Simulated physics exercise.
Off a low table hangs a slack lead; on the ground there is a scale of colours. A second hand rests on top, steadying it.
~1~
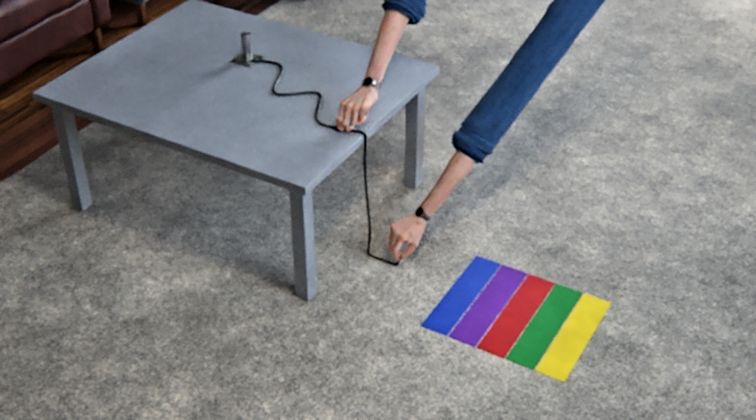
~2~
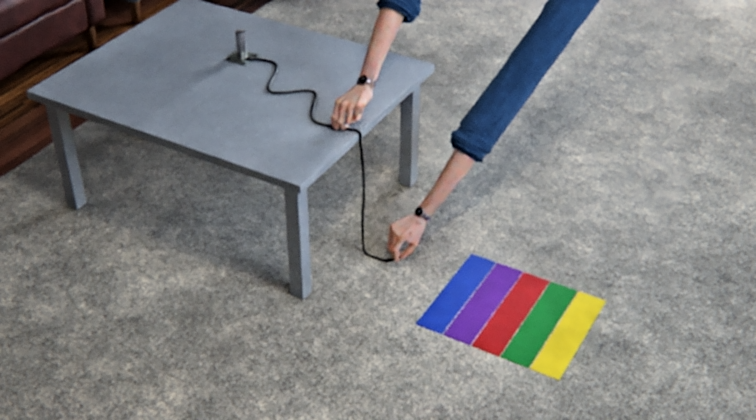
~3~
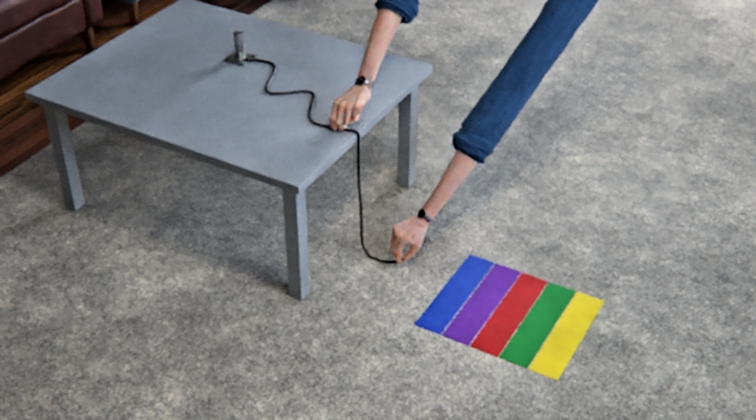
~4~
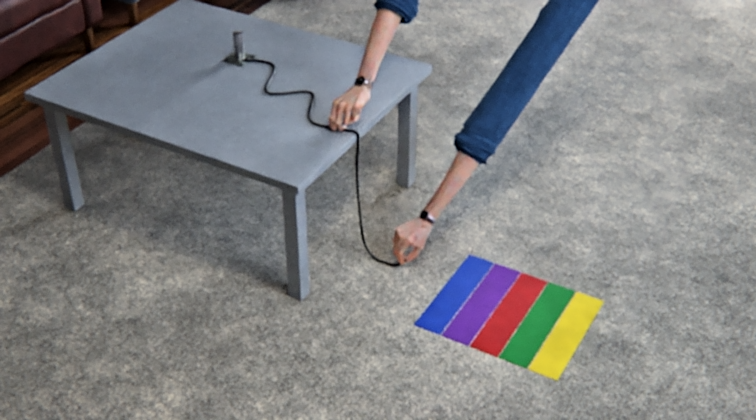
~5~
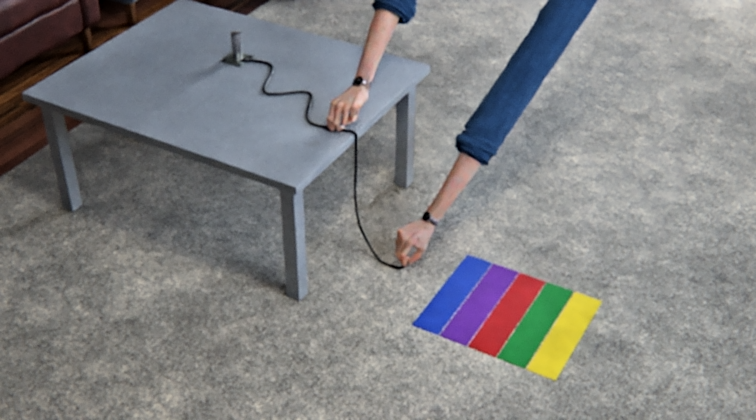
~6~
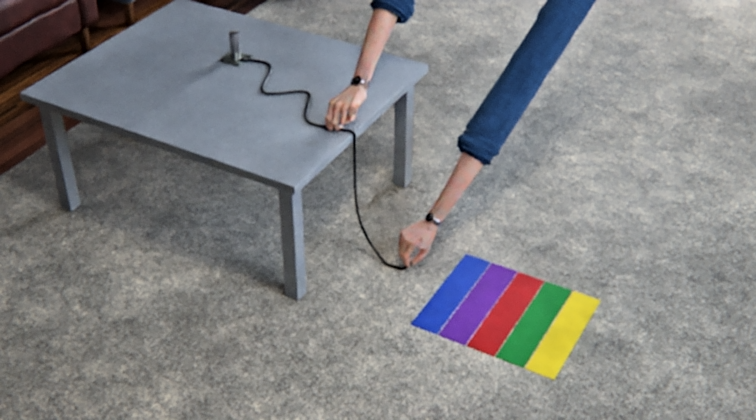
A person holds a black lead on a grey table and draws its end slightly right.
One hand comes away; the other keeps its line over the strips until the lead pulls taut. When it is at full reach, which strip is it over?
It is over the green strip.
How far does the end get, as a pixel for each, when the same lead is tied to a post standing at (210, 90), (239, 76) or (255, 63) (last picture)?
Taking the tries in turn, you get (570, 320), (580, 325) and (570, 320).
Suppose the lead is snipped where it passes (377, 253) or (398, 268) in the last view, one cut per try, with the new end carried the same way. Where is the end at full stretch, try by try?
First try: Near (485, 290). Second try: Near (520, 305).
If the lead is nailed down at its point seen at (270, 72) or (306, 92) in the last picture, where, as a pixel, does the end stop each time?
(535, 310); (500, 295).
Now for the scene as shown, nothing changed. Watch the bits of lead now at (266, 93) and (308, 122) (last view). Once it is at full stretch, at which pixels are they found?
End points: Roughly (300, 92); roughly (369, 135).
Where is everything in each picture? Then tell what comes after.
End (400, 258); blue (444, 317); purple (472, 328); red (500, 339); green (529, 350); yellow (559, 361), in the first frame.
End (400, 258); lead through (275, 64) (276, 93) (313, 107) (350, 129) (364, 185) (363, 236), in the second frame.
End (402, 260), in the third frame.
End (405, 261); lead through (273, 65) (273, 94) (311, 108) (347, 130) (357, 184) (363, 238), in the fourth frame.
End (408, 263), in the fifth frame.
End (411, 264); lead through (269, 65) (270, 94) (307, 108) (344, 130) (355, 185) (368, 239), in the sixth frame.
Soon after, end near (497, 295); over red.
Then, end near (526, 305); over green.
At full stretch, end near (544, 312); over green. Over green.
